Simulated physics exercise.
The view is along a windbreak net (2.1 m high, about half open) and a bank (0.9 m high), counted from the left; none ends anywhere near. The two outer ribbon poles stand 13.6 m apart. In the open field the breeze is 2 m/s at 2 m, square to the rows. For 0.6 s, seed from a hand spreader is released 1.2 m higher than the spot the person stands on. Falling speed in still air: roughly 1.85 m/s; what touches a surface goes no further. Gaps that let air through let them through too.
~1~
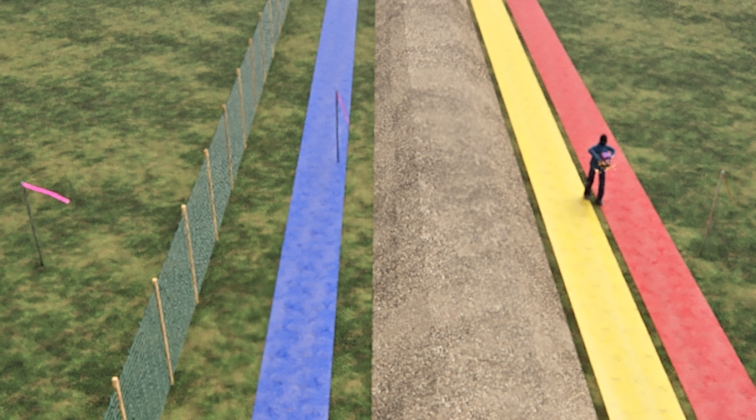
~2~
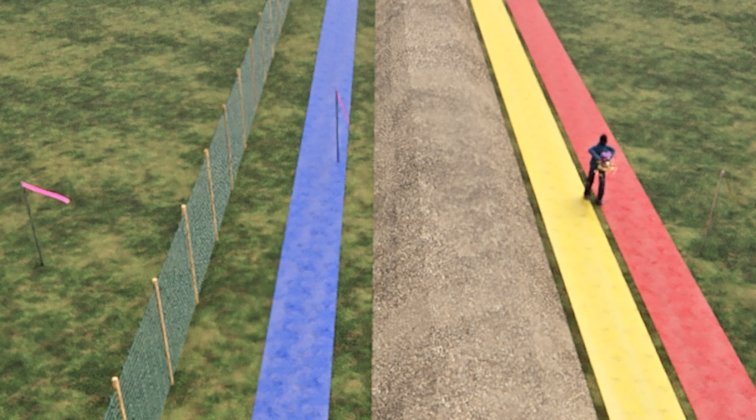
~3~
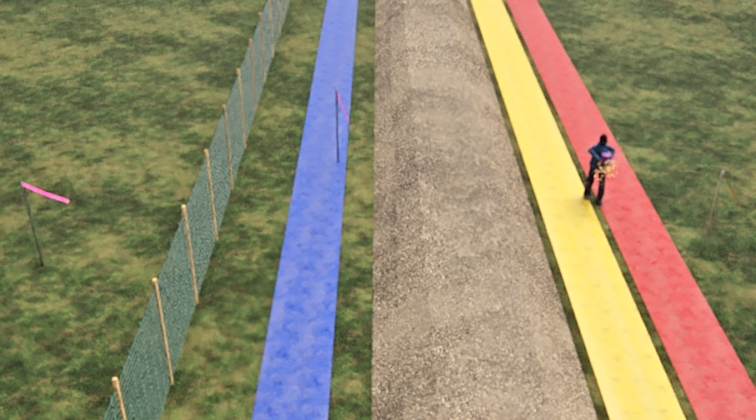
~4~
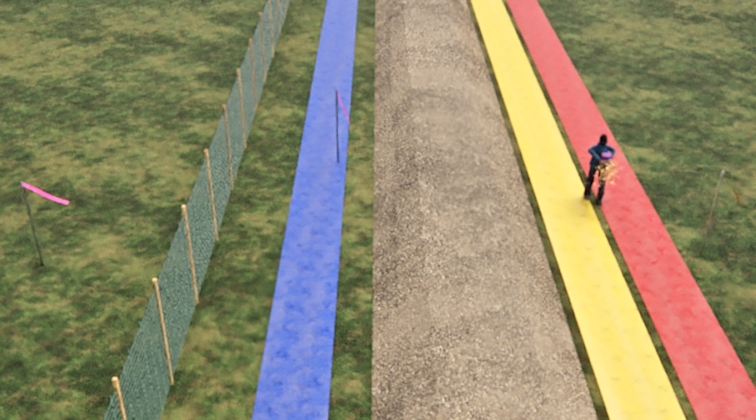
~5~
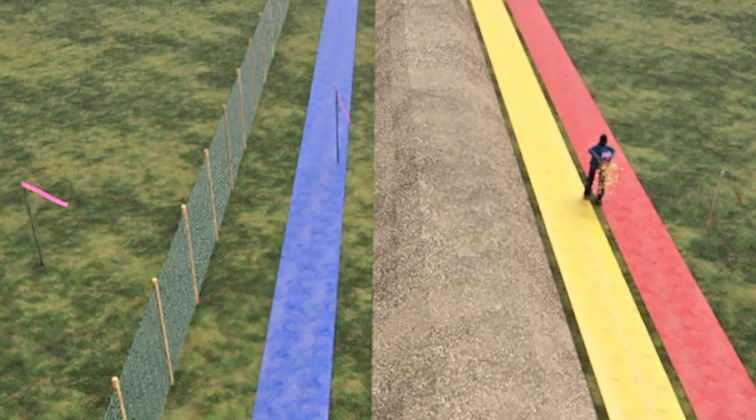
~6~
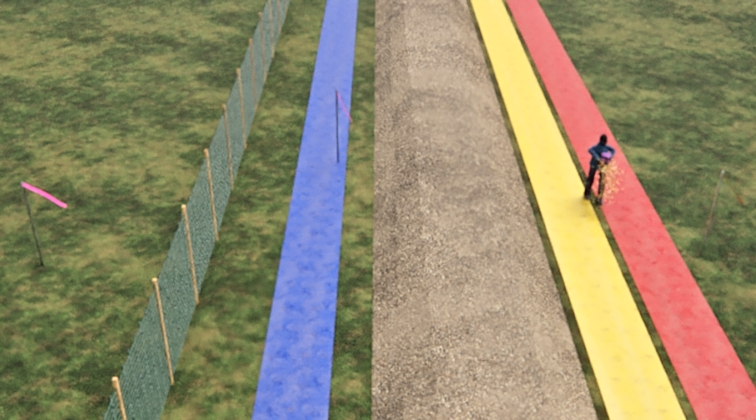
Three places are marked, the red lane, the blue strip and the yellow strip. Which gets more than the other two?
It is red that catches most.
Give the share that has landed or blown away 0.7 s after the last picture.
Near 70 %.
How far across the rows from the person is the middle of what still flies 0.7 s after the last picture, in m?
Roughly 0.0 m.
Then, 0.7 s after the last picture, 28 % is in the air or yet to come; 0 % lies on the blue strip, 46 % on the red lane and 3 % on the yellow strip; the middle of what still flies is 0.2 m above the low ground, near (609, 204).
Then, 1.5 s after the last picture, 0 % is in the air or yet to come; 0 % lies on the blue strip, 66 % on the red lane and 4 % on the yellow strip.
Then, 3.0 s after the last picture, 0 % is in the air or yet to come; 0 % lies on the blue strip, 66 % on the red lane and 4 % on the yellow strip.
Then, 7.5 s after the last picture, 0 % is in the air or yet to come; 0 % lies on the blue strip, 66 % on the red lane and 4 % on the yellow strip.
Then, 44.5 s after the last picture, 0 % is in the air or yet to come; 0 % lies on the blue strip, 66 % on the red lane and 4 % on the yellow strip.
